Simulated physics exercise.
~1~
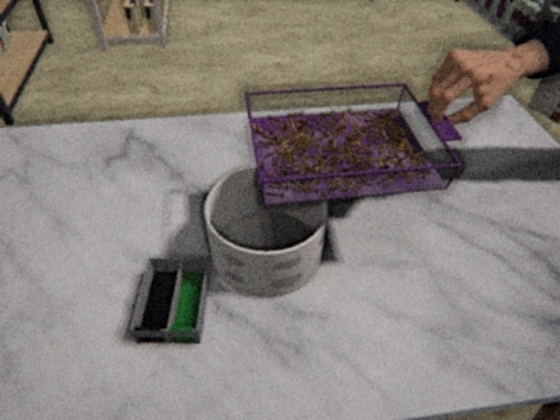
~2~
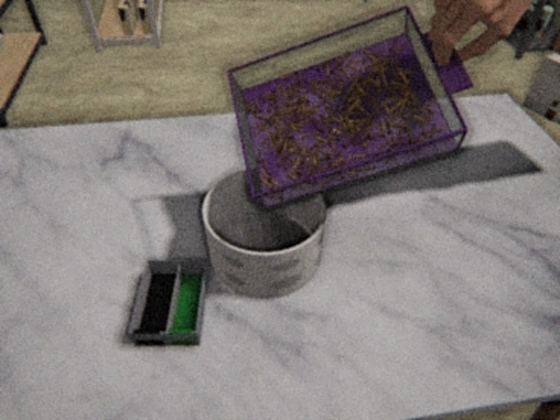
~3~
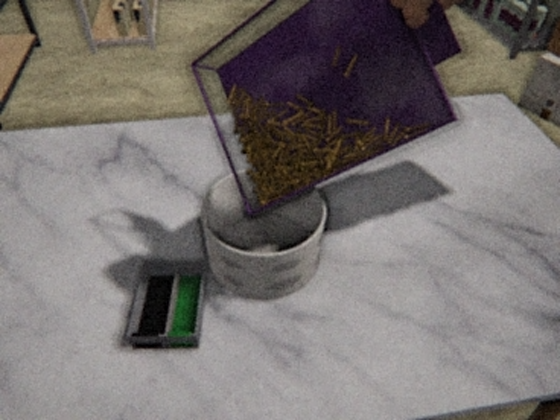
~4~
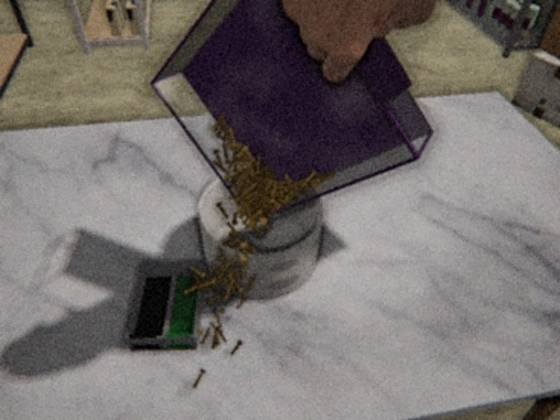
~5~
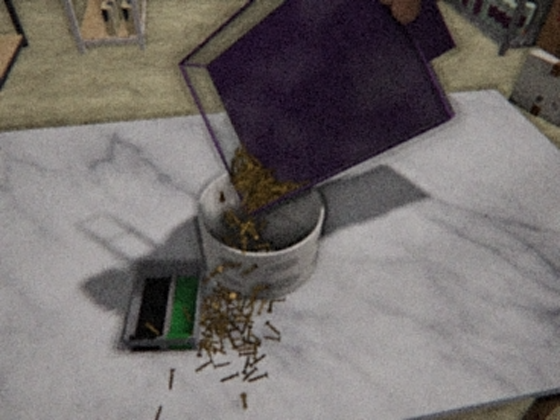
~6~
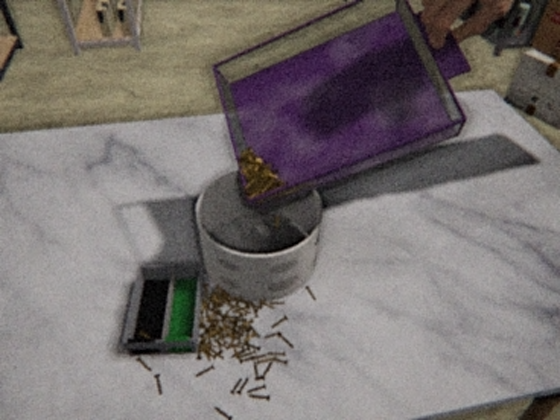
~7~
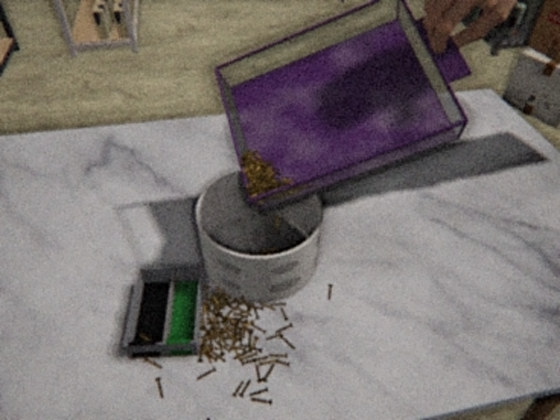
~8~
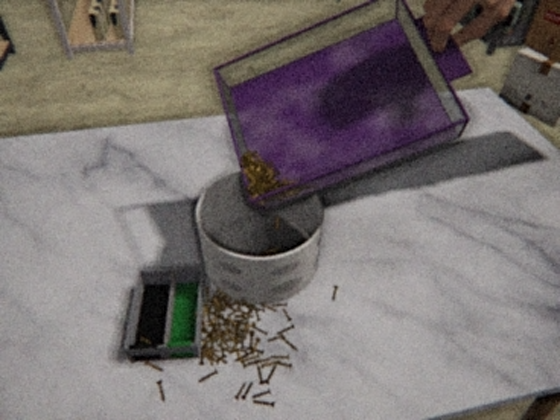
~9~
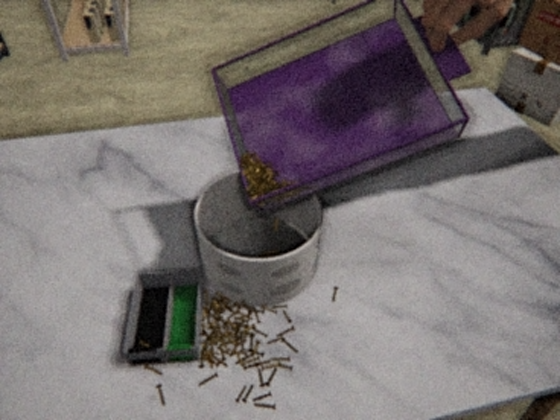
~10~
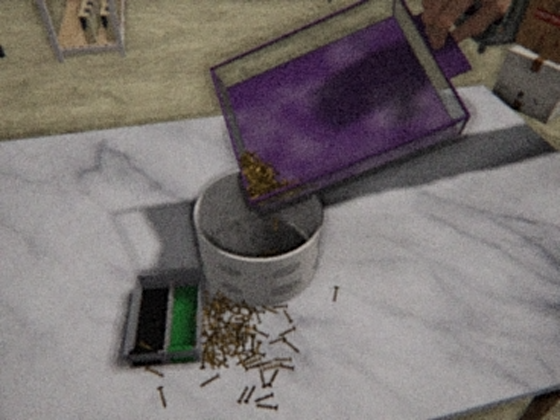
The clip shows a hand tilting a purple, clear-sided tray of brass-coloured screws over a white pot on a marble table. Many screws spill in front of the pot, beside a small green and black tin, before the tray tips partly back, some screws remaining in its corner.
